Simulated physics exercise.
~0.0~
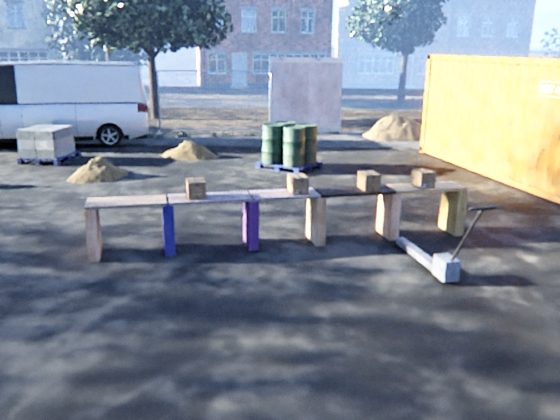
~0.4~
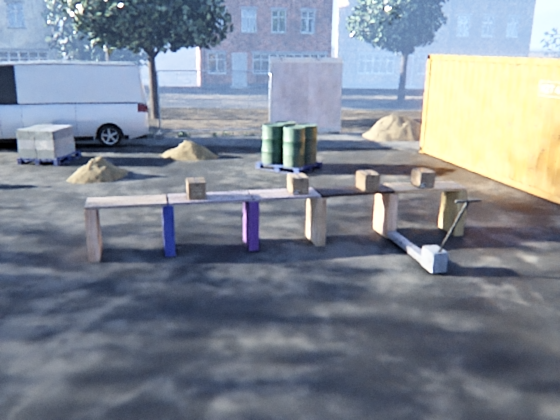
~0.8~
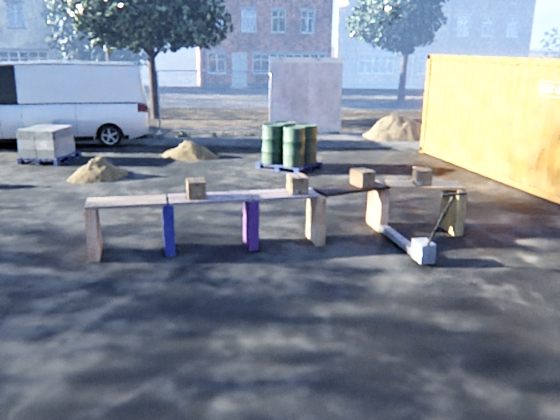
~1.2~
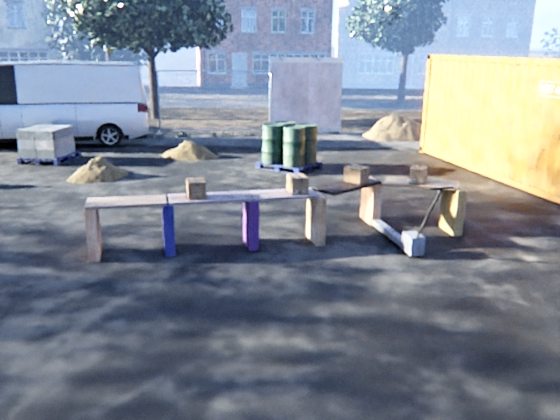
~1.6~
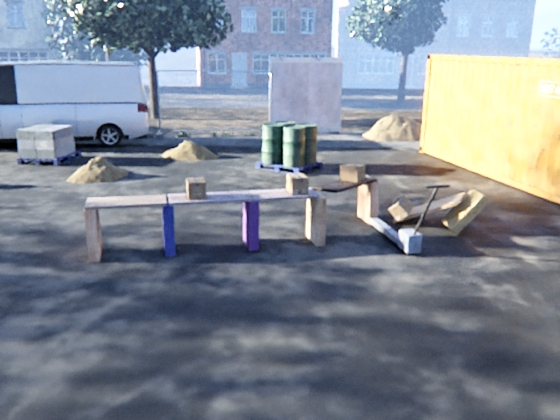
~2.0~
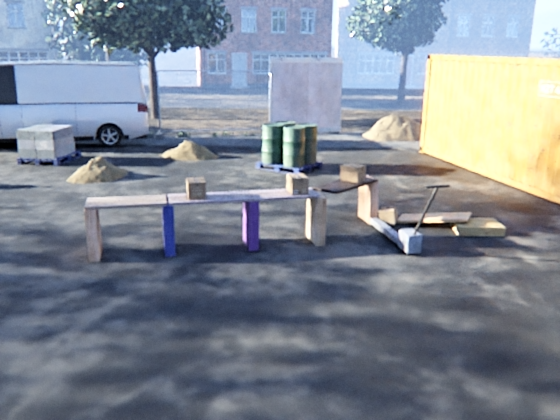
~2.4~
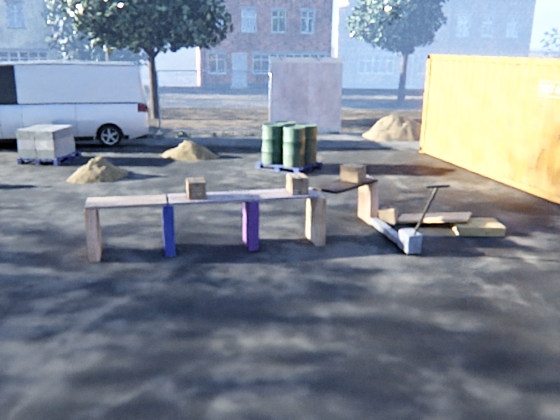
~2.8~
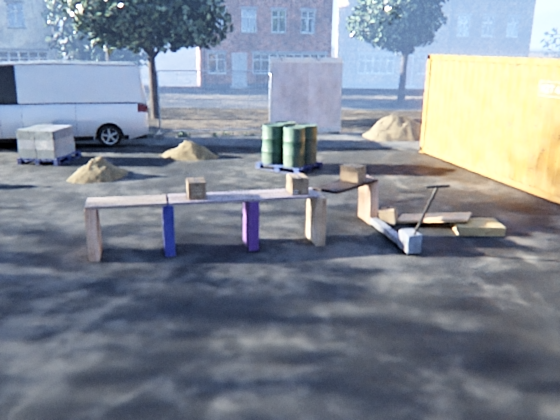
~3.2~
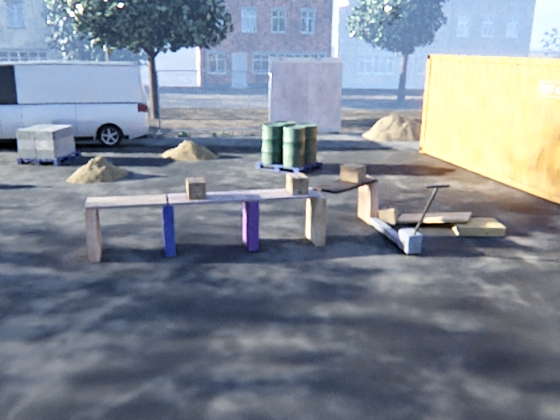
On a building site, a low jack shifts left and the right-hand boards partly collapse.
